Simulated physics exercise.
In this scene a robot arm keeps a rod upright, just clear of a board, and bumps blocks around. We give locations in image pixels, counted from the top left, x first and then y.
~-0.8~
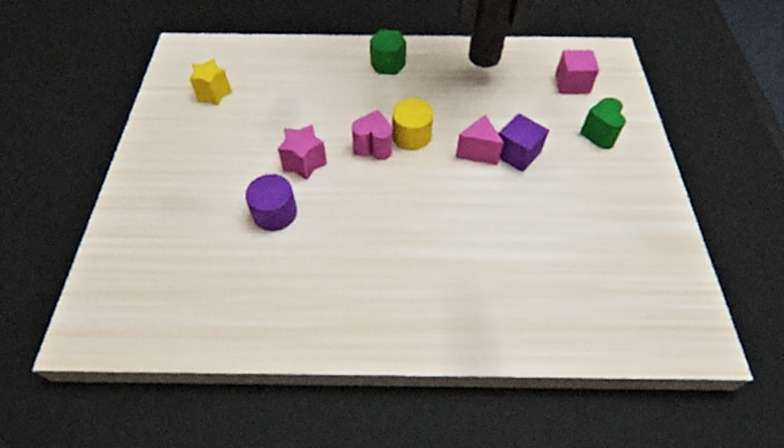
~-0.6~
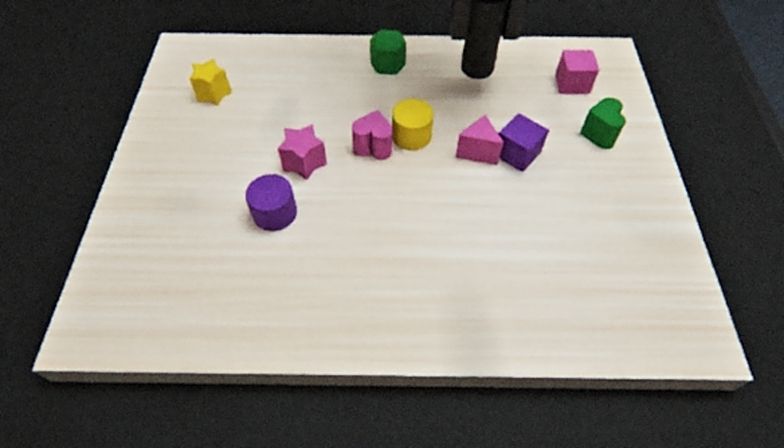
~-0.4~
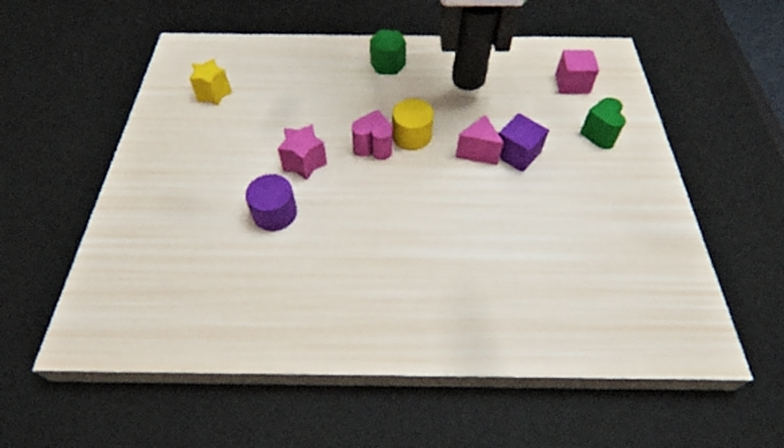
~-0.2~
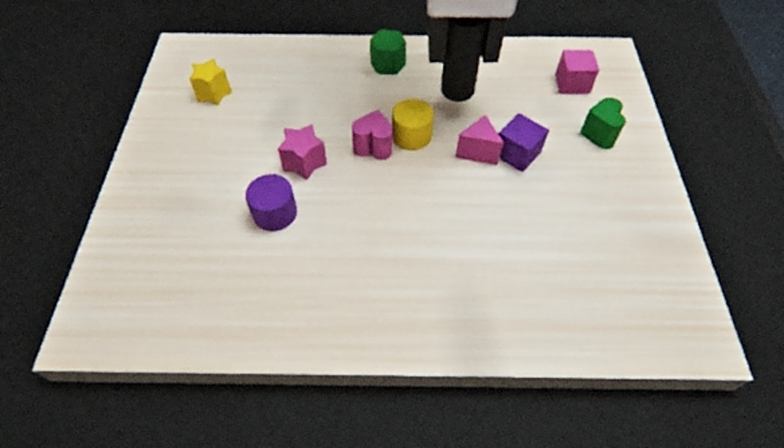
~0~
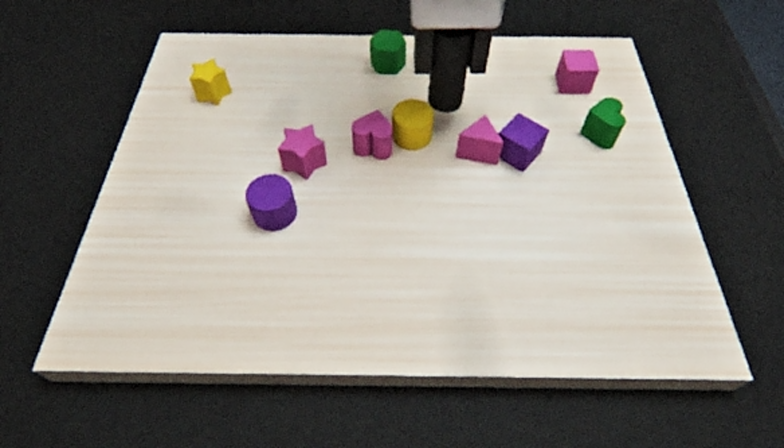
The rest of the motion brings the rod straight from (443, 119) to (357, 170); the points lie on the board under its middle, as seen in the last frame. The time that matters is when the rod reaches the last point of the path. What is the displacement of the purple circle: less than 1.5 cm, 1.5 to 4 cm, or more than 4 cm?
The answer will be the short band, under 1.5 cm.
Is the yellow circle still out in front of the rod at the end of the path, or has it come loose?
Held in front.
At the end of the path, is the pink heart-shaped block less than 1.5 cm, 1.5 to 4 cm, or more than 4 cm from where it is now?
The largest band: Over 4 cm.
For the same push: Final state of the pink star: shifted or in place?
Well, the pink star shifts from its place.
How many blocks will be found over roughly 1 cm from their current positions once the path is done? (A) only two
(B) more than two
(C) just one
The correct letter is B.
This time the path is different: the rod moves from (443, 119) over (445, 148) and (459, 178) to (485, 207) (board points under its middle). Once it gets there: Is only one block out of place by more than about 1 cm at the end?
No, that is not what happens.
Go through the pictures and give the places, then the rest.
In the first picture, rod's lower end at (484, 58); purple circle at (269, 191); pink star at (300, 140); pink heart-shaped block at (373, 125); yellow circle at (413, 112).
In the second picture, rod at (477, 69); blocks still.
In the third picture, rod at (468, 80); blocks still.
In the fourth picture, rod at (458, 91); blocks still.
In the fifth picture, rod at (445, 101); purple circle at (269, 191); pink star at (300, 140); pink heart-shaped block at (373, 125); yellow circle at (413, 112).
On the path given first. One third of the way, rod at (416, 119); pink heart-shaped block at (347, 134), turned 35° clockwise; yellow circle at (385, 130).
Two thirds of the way, rod at (386, 135); pink star at (279, 144); pink heart-shaped block at (313, 144), turned 55° clockwise; yellow circle at (353, 147).
At the end, rod at (356, 153); purple circle still; pink star at (253, 145), turned 25° clockwise; pink heart-shaped block at (286, 149), turned 65° clockwise; yellow circle at (319, 163).
